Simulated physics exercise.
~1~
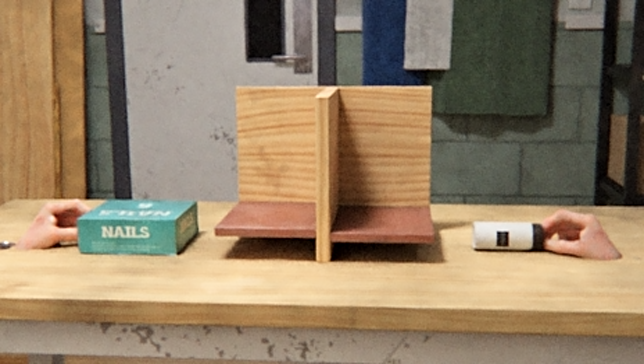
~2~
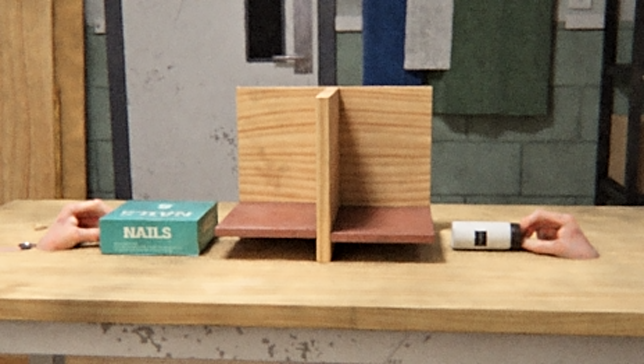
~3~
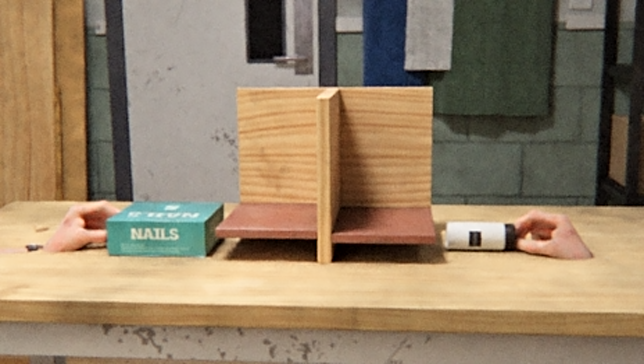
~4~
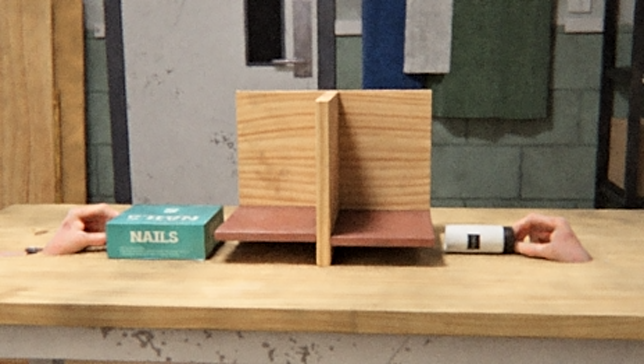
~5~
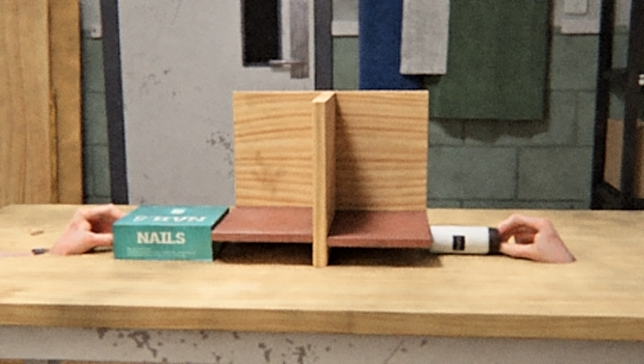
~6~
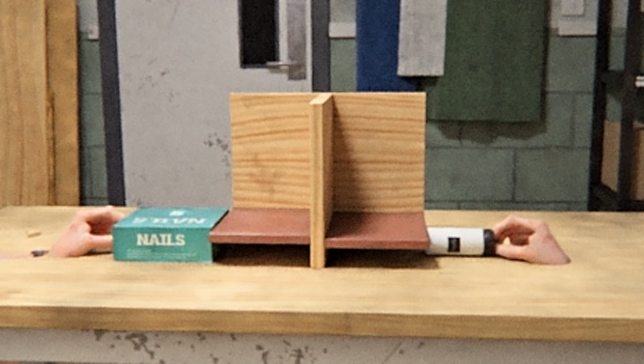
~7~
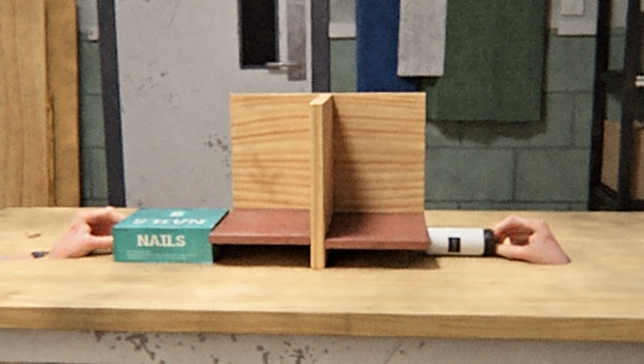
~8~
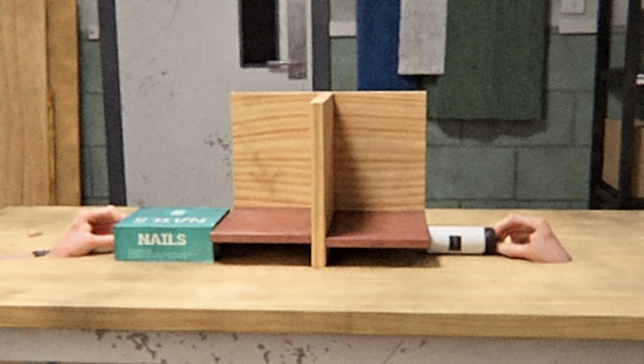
The video shows two hands on a workbench pushing a turquoise box of nails from the left and a white cylindrical container lying on its side from the right toward a low reddish shelf with wooden panels, where both items stop at its edges and stay there.
